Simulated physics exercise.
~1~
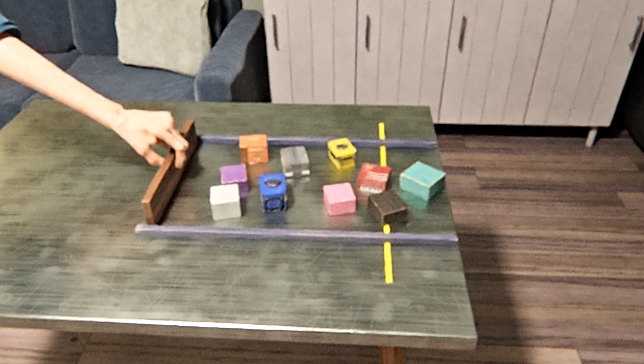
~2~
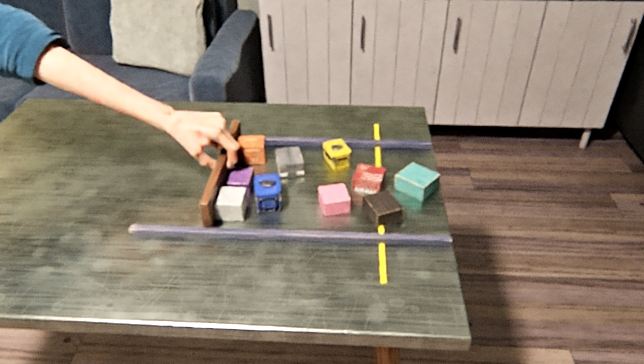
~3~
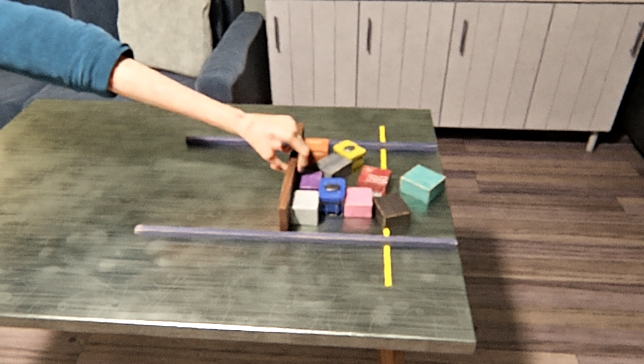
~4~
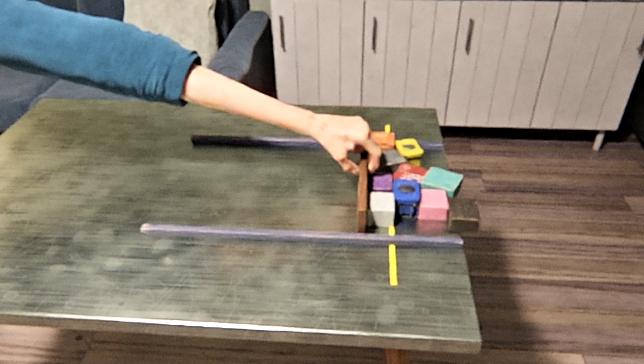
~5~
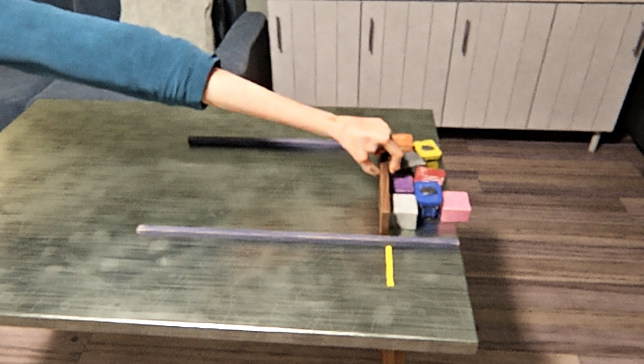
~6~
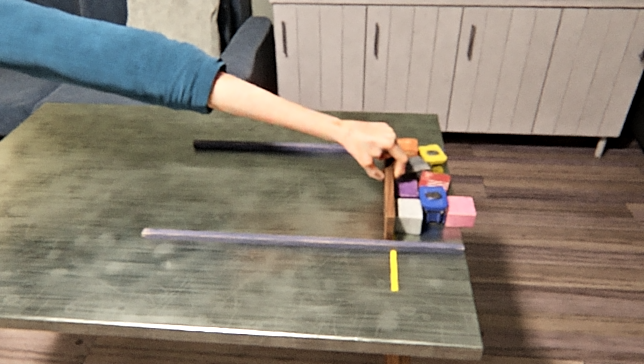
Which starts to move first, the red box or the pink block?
The pink block starts to move first, while the red box is still in its place and only shifts later as the board continues to the right.
